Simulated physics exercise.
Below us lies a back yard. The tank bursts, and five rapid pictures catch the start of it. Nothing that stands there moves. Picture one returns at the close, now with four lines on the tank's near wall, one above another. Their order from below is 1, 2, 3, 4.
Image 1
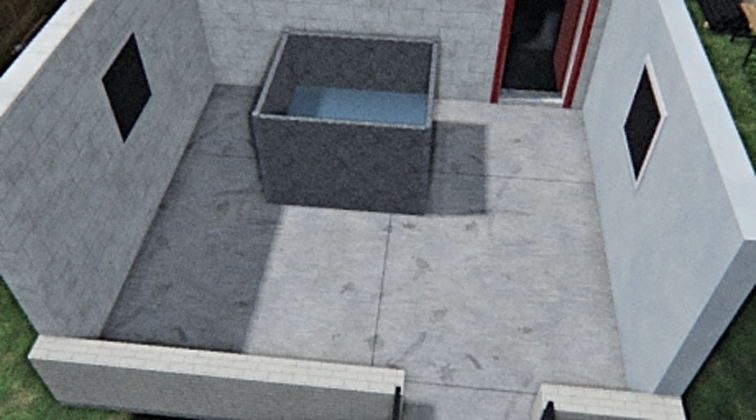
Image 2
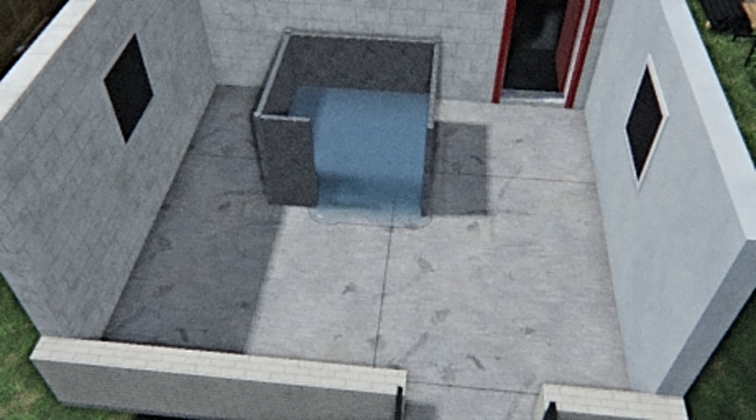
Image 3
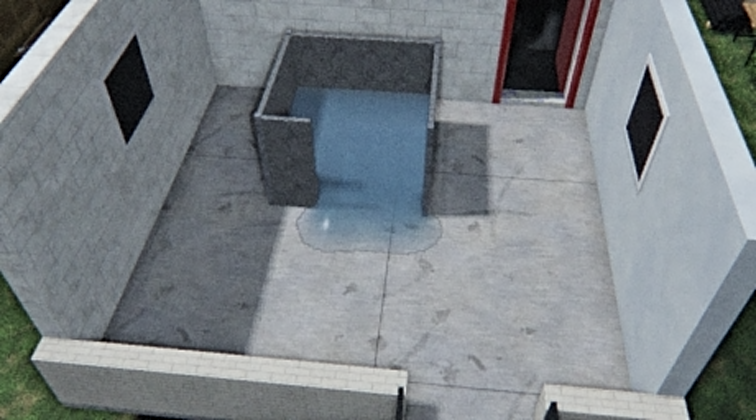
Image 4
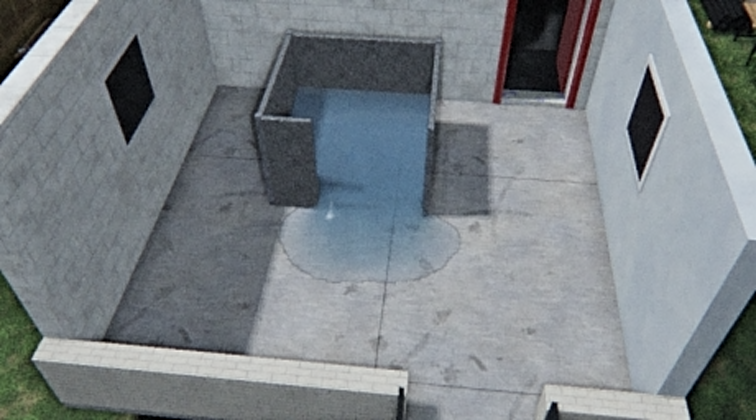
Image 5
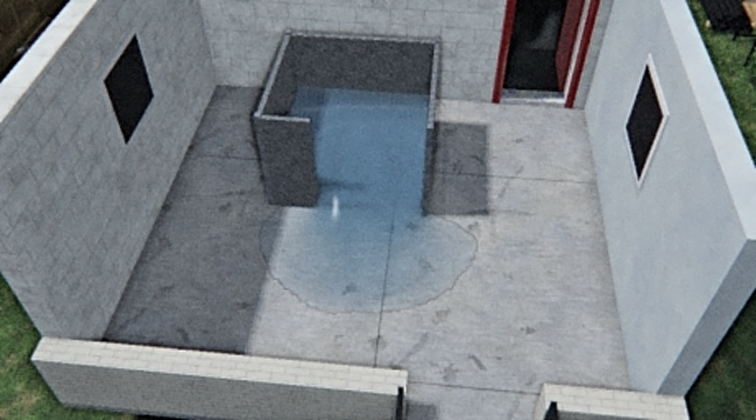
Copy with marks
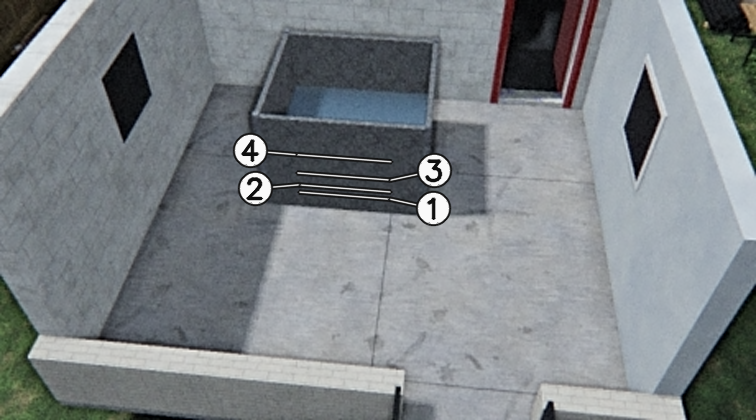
Blue water lies still in a dark grey, open-topped tank against the back wall of a paved yard, seen from high above by a camera that stays put. Pale walls with dark windows stand left and right, a red-framed doorway is at the back right, and a low wall with a gap runs along the front. The tank's front opens, and water pours through, spreading forward across the grey ground in a widening rounded pool.
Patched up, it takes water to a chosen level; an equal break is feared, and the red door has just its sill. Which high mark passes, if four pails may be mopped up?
4.
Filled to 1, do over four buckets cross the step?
No, not at all.
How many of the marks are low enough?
All four.
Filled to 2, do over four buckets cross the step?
No.
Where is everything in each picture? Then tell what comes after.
In the first frame, water in the tank at rest, its middle at (353, 127); foot of the red doorway at (530, 105); open gate at (473, 374).
In the second frame, 1 % of the ground under water, visible out to (425, 220).
In the third frame, 4 % of the ground under water, visible out to (429, 240).
In the fourth frame, 8 % of the ground under water, visible out to (324, 273).
In the fifth frame, 12 % of the ground under water, visible out to (328, 304).
In white, 1 at (344, 195); 2 at (344, 188); 3 at (343, 176); 4 at (342, 158); from the bottom up 1, 2, 3, 4.
For mark 1, nothing gets over.
For mark 2, nothing gets over.
For mark 3, nothing gets over.
For mark 4, a bucket or two gets in.
